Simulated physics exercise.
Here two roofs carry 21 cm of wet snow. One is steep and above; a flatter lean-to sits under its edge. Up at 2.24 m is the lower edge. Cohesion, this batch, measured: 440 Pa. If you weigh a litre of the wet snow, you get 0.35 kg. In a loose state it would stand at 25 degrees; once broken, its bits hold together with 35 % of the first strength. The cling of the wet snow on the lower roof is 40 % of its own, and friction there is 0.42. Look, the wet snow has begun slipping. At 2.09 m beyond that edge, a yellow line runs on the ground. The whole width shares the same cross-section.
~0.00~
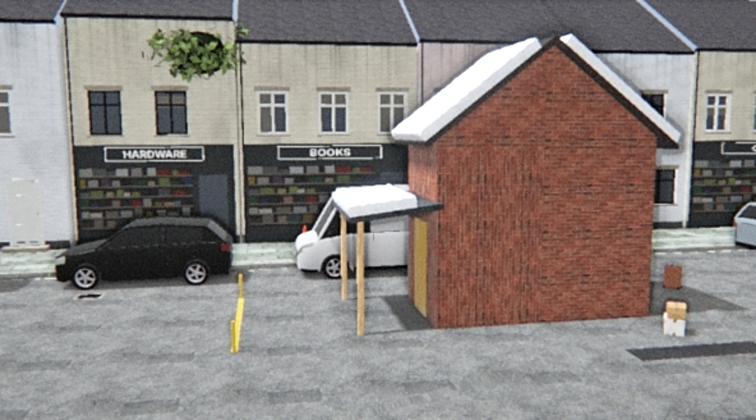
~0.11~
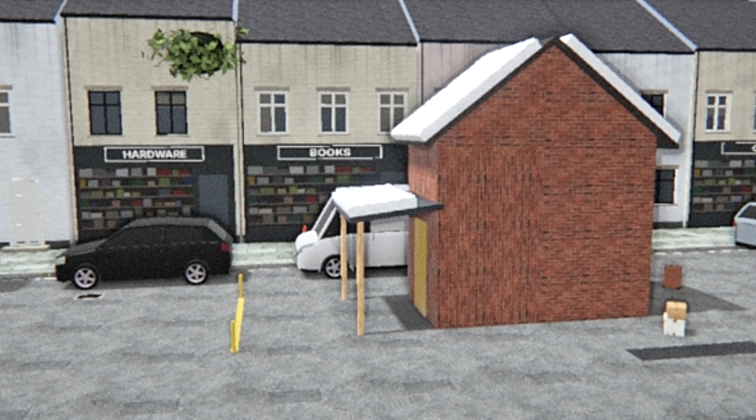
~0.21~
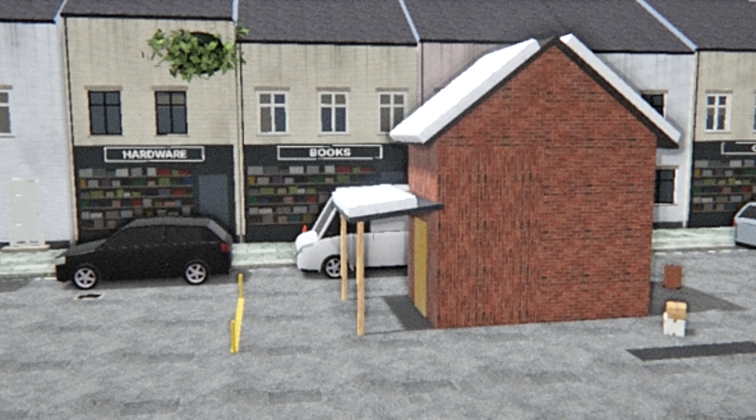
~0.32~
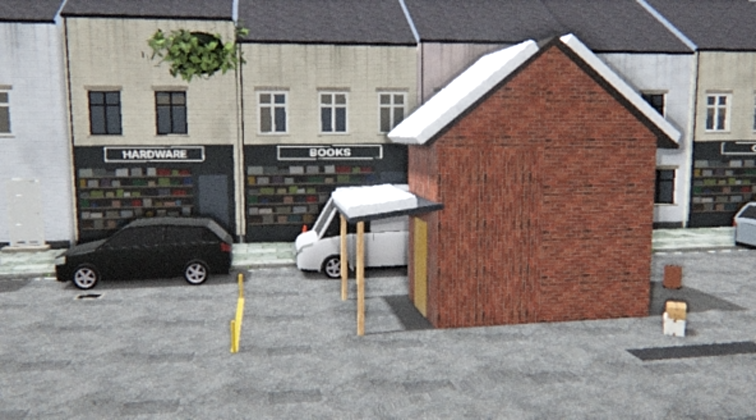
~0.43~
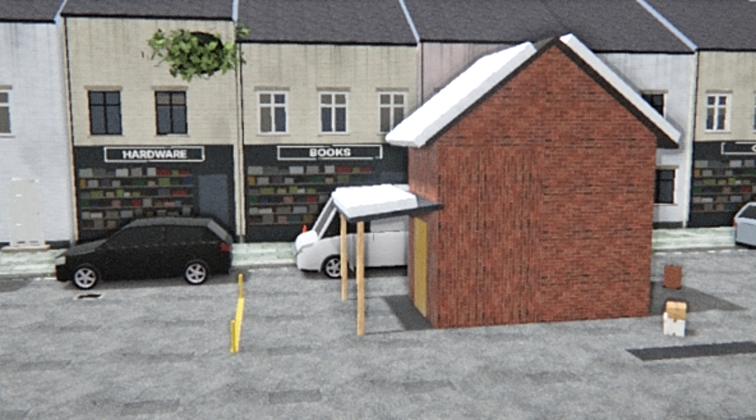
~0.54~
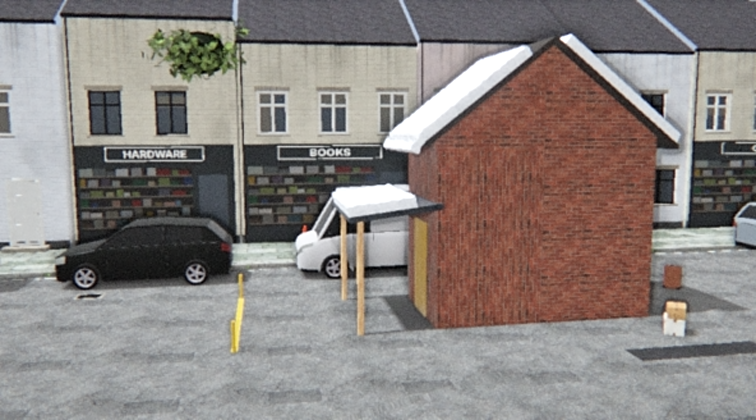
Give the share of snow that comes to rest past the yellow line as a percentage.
Roughly 8 percent.
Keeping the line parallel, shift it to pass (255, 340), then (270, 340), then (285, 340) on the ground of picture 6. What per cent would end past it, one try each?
Roughly 14 %, then 20 %, then 25 %.
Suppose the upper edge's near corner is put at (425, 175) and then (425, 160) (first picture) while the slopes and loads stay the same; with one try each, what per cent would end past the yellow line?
0 %, then 0 %.
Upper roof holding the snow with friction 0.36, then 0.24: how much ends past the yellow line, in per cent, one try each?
20 %, then 30 %.
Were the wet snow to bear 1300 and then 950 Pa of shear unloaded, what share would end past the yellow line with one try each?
0 in a hundred, followed by 0 in a hundred.
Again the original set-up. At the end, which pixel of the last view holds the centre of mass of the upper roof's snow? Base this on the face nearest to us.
It sits close to (315, 287) in the last view.
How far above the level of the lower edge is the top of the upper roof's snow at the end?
About 0.5 m above the lower edge.
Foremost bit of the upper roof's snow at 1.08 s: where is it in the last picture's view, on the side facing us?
Position: About (384, 198).
By 1.08 s, none is below the lower edge and 0 % is past the line.
By 1.72 s, none is below the lower edge and 0 % is past the line.
By 2.36 s, 23 % is below the lower edge and 0 % is past the line.
By 3.00 s, 52 % is below the lower edge and 6 % is past the line.
By 3.80 s, at the end, 53 % is below the lower edge and 8 % is past the line.
